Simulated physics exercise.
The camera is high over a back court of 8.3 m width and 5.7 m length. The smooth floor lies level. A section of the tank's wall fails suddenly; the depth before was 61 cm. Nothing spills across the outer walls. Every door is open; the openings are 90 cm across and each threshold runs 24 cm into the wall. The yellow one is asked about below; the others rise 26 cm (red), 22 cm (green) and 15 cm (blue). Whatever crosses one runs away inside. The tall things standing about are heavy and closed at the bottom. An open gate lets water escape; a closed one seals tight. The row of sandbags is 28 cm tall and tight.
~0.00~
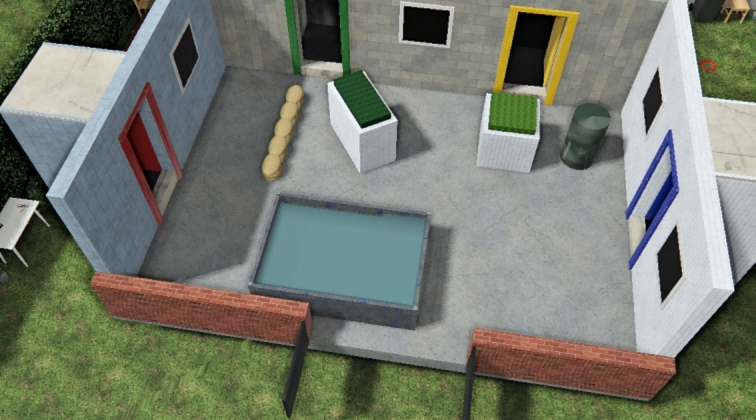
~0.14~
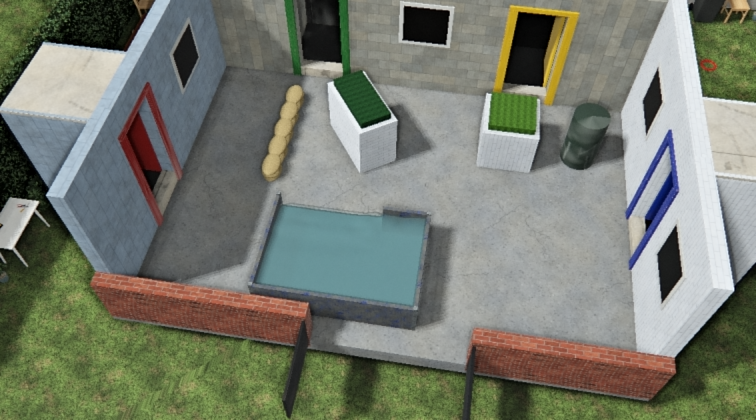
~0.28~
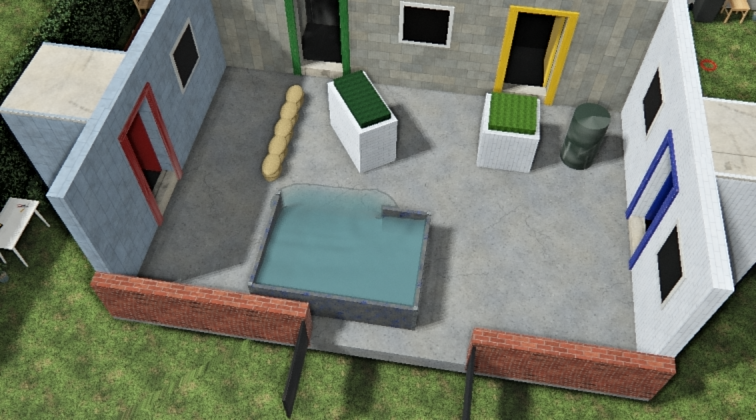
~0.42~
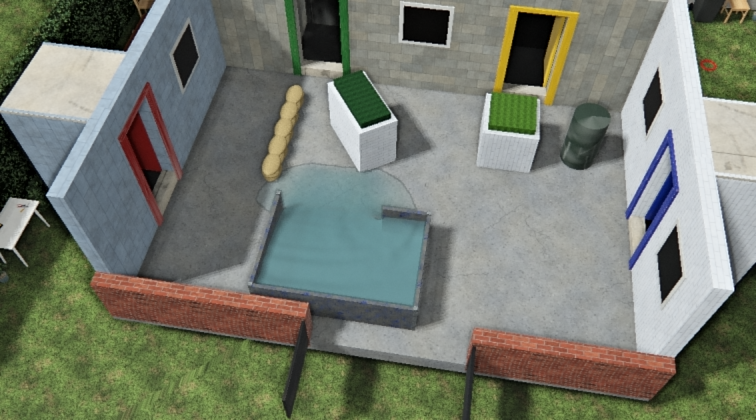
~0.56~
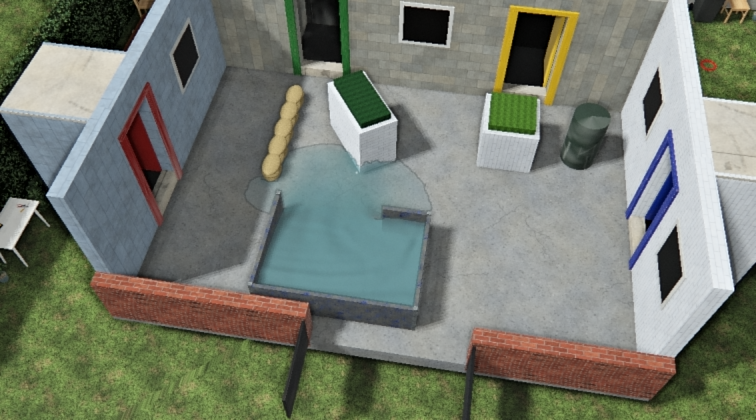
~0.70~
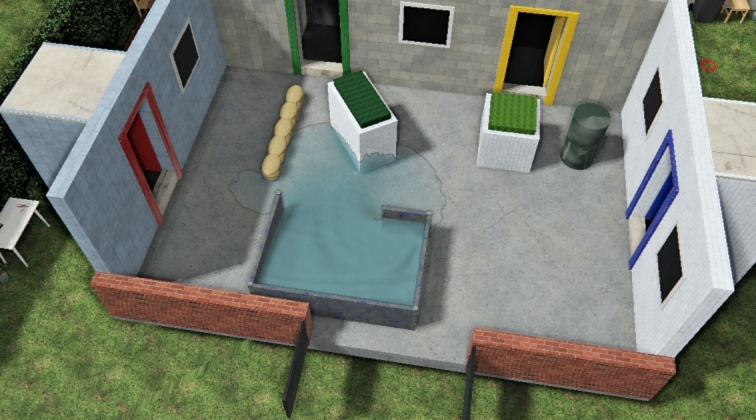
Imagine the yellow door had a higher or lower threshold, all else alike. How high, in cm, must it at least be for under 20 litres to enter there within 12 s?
It would have to be roughly 6 cm high.
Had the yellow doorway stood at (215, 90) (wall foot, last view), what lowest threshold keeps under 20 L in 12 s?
Roughly 10.0 cm.
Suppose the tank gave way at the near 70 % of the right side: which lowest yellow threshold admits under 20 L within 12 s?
Then roughly 13.0 cm.
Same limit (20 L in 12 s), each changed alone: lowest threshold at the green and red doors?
Roughly 36 cm at green and 6.0 cm at red.
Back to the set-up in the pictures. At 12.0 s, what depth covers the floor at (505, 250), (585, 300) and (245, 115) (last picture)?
About 7, 7 and 3 cm.
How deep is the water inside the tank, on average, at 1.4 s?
Roughly 36 cm on average.
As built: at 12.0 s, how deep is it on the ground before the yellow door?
Some 6.5 cm.
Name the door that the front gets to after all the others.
It is the blue one.
After 1.4 s water covers 20 % of the floor, deepest (38 cm) near (365, 174); it has not reached the yellow door.
After 3.0 s water covers 50 % of the floor, deepest (33 cm) near (325, 81); 6 cm at the yellow door, 0 litres in over its 21 cm threshold.
After 12.0 s water covers 95 % of the floor, deepest (10 cm) near (625, 342); 6 cm at the yellow door, 0 litres in over its 21 cm threshold.
At the yellow door as built, the water arrived by 2.0 s and peaked near 9 cm at 6.0 s.
Run again over the same 12 s with other heights there, 25 litres in over 5.5 cm, 14 litres over 6.5 cm. The limit of 20 litres is kept from about 6 cm up.
